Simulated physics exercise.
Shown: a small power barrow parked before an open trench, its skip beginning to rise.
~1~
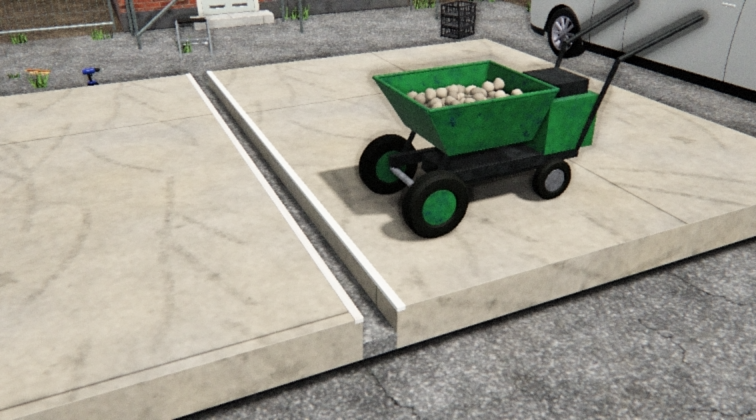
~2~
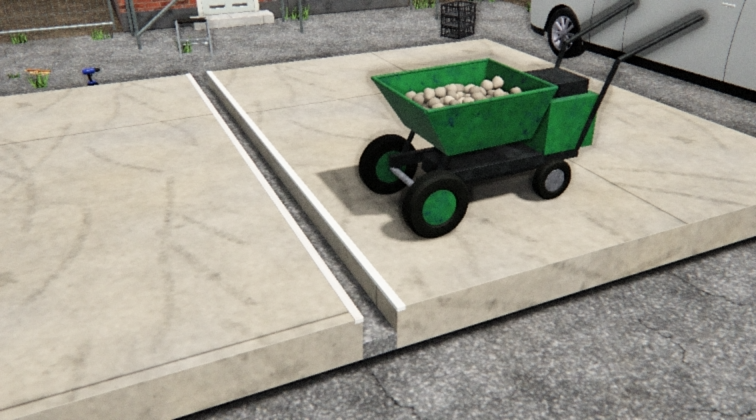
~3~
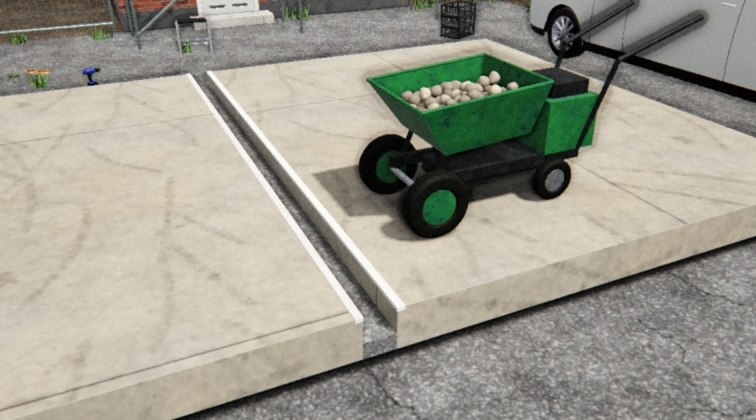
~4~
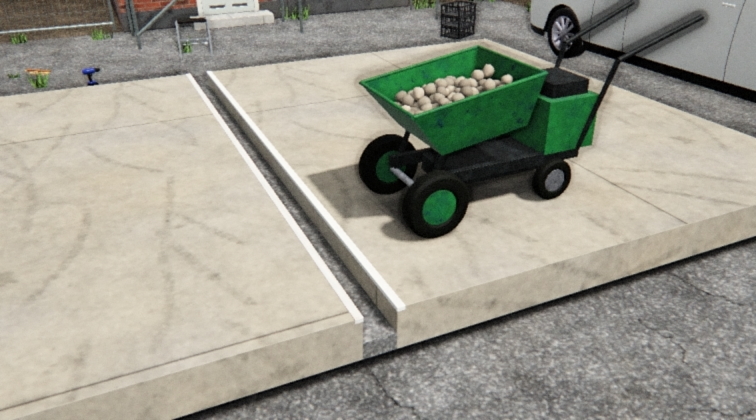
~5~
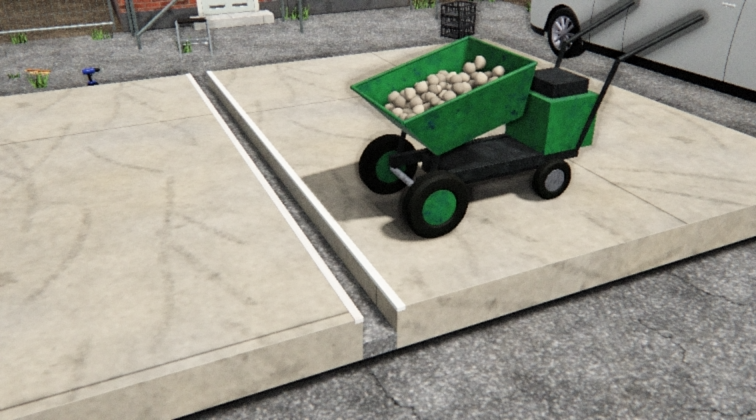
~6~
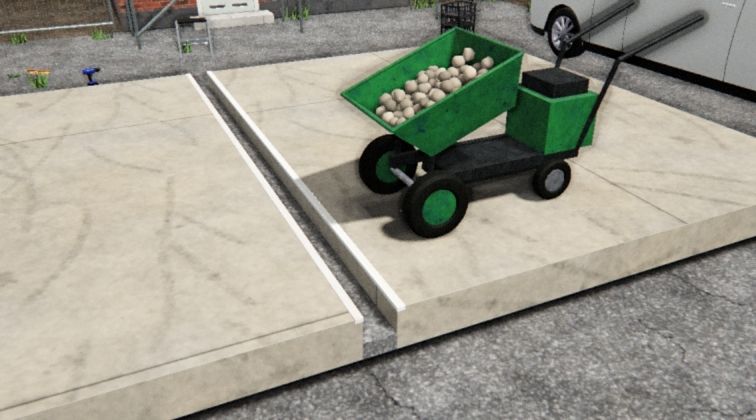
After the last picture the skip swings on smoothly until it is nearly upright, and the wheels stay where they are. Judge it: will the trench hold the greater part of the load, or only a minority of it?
Short of half.
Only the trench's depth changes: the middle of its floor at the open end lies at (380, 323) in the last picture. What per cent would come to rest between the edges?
The share would be around 20 in a hundred.
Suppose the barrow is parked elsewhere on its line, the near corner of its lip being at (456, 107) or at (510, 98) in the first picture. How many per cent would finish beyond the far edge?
I'd expect close to 30 per cent and then close to 0 per cent.
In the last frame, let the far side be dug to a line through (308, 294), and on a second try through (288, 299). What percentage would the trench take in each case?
I'd say some 70 in a hundred, followed by 90 in a hundred.
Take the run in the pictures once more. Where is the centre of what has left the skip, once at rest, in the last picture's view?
Close to (276, 240) in the last view.
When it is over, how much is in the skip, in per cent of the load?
0 %, about.
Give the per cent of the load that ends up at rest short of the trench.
Near 0 in every hundred.
Shortly afterwards, skip tipped steeply; the whole lot in the skip.
Next, skip tipped right over; the bulk in the skip; only a few in or heaped over the trench; a little beyond it; only a few falling.
Some moments later, skip tipped right over; a little in the skip; near a quarter in or heaped over the trench; near two thirds beyond it.
In the end, skip tipped right over; near a quarter in or heaped over the trench; the bulk beyond it.
